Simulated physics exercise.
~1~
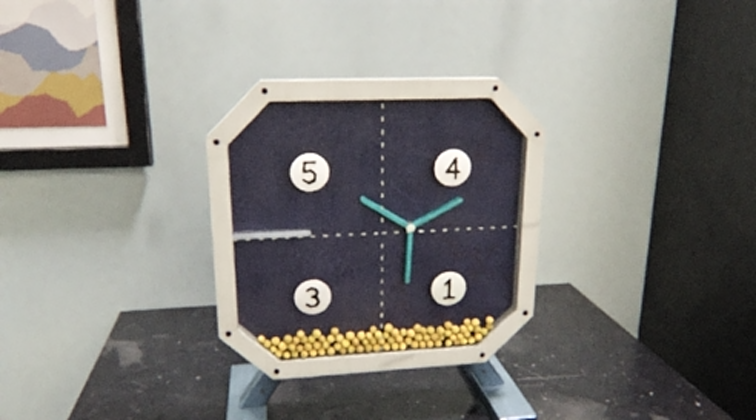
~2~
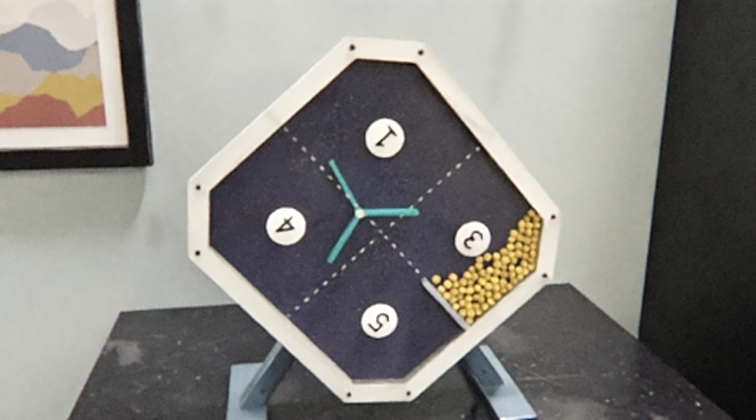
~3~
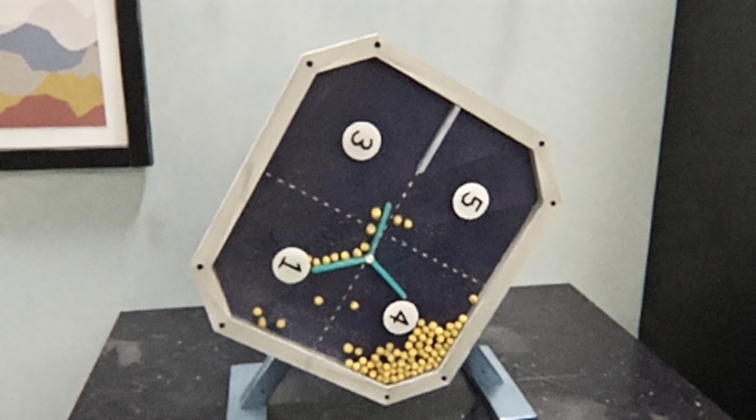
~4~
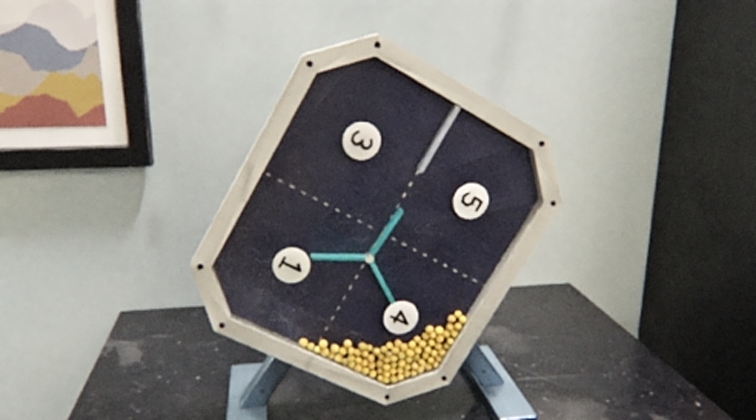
The dark, pale-rimmed case of small yellow balls turned anticlockwise on its stand, carrying the pile up the right side before it tumbled past the teal three-armed spinner, and the case stopped tilted with all the balls settled in the quarter marked four.
